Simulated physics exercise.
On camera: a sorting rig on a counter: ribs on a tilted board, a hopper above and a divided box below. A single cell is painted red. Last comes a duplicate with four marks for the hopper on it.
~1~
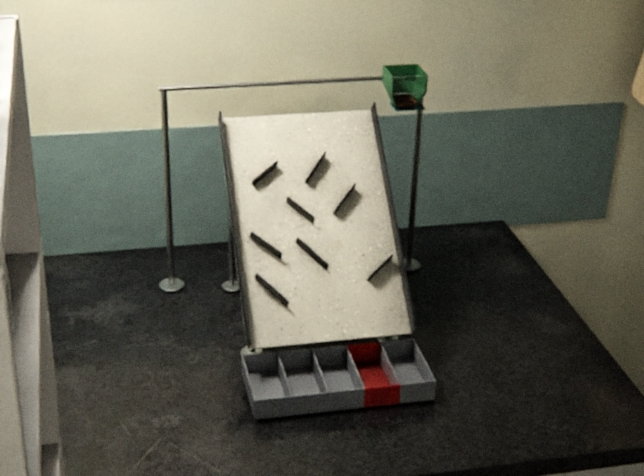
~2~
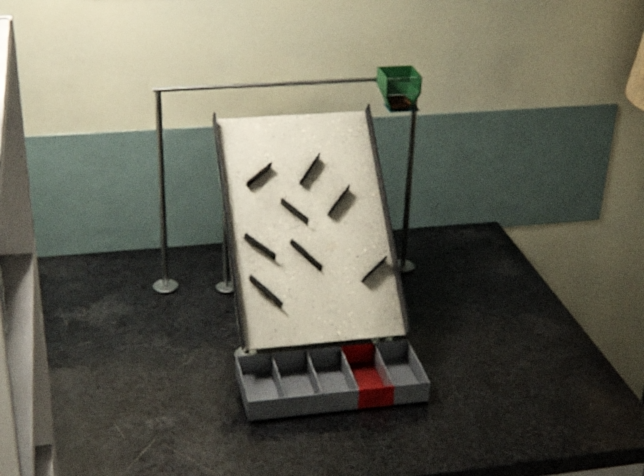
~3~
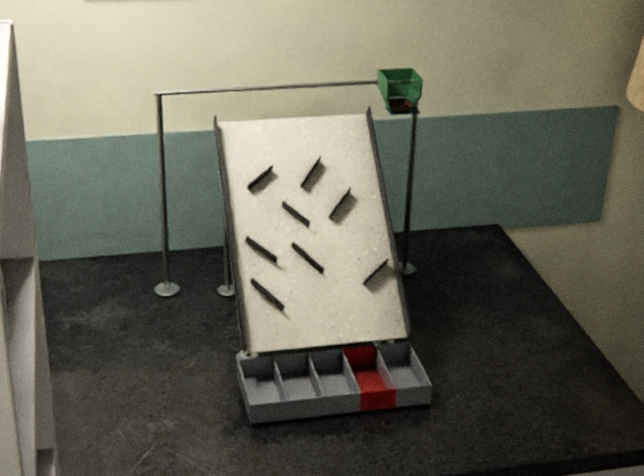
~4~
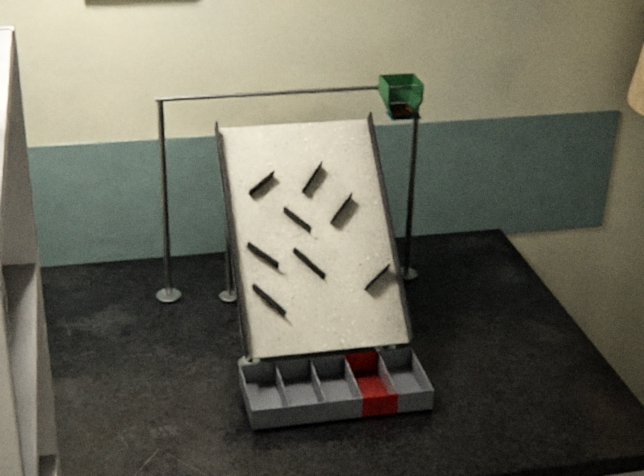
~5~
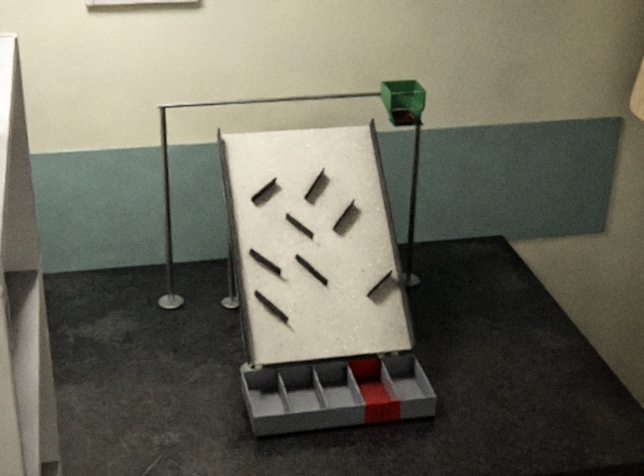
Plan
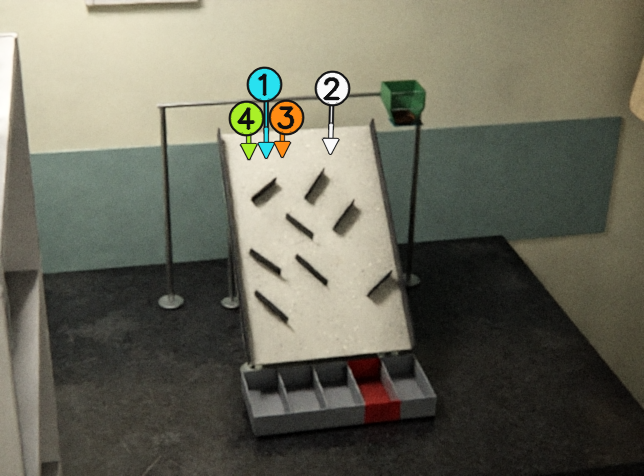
The clip opens on a tilted pale board with dark ribs, a green hopper above its upper right and a divided gray box with one red cell below. The view drifts slightly, first shifting the rig left, then lower and slightly back right, while nothing on the rig itself visibly moves.
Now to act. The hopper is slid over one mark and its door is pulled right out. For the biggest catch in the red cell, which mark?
2 is best.
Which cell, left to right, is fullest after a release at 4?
The first from the left.
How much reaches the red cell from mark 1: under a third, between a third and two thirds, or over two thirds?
It is under a third.
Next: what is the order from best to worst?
The order is 2, 3, 1, 4.
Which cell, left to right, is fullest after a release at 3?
It is the fourth one.
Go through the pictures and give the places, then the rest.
The first frame shows hopper (403, 102), cereal balls, door shut.
The second frame shows ribs (248, 182) to (272, 162), (302, 180) to (320, 153), (282, 198) to (309, 220).
The third frame shows ribs (331, 215) to (351, 188), (247, 236) to (278, 258), (293, 242) to (324, 270).
The fourth frame shows ribs (254, 283) to (286, 312), (367, 286) to (390, 264).
The fifth frame shows red cell (382, 410), number 4 of 5 from the left.
On the marked copy, mark 1 meets the board at (266, 152); mark 2 meets the board at (330, 148); mark 3 meets the board at (282, 151); mark 4 meets the board at (248, 153).
For mark 1, roughly a quarter in the red cell, roughly two thirds in other cells, about a tenth outside the box.
For mark 2, the larger part in the red cell, roughly a quarter in other cells.
For mark 3, roughly half in the red cell, roughly half in other cells, just a few outside the box.
For mark 4, just a few in the red cell, almost all in other cells.
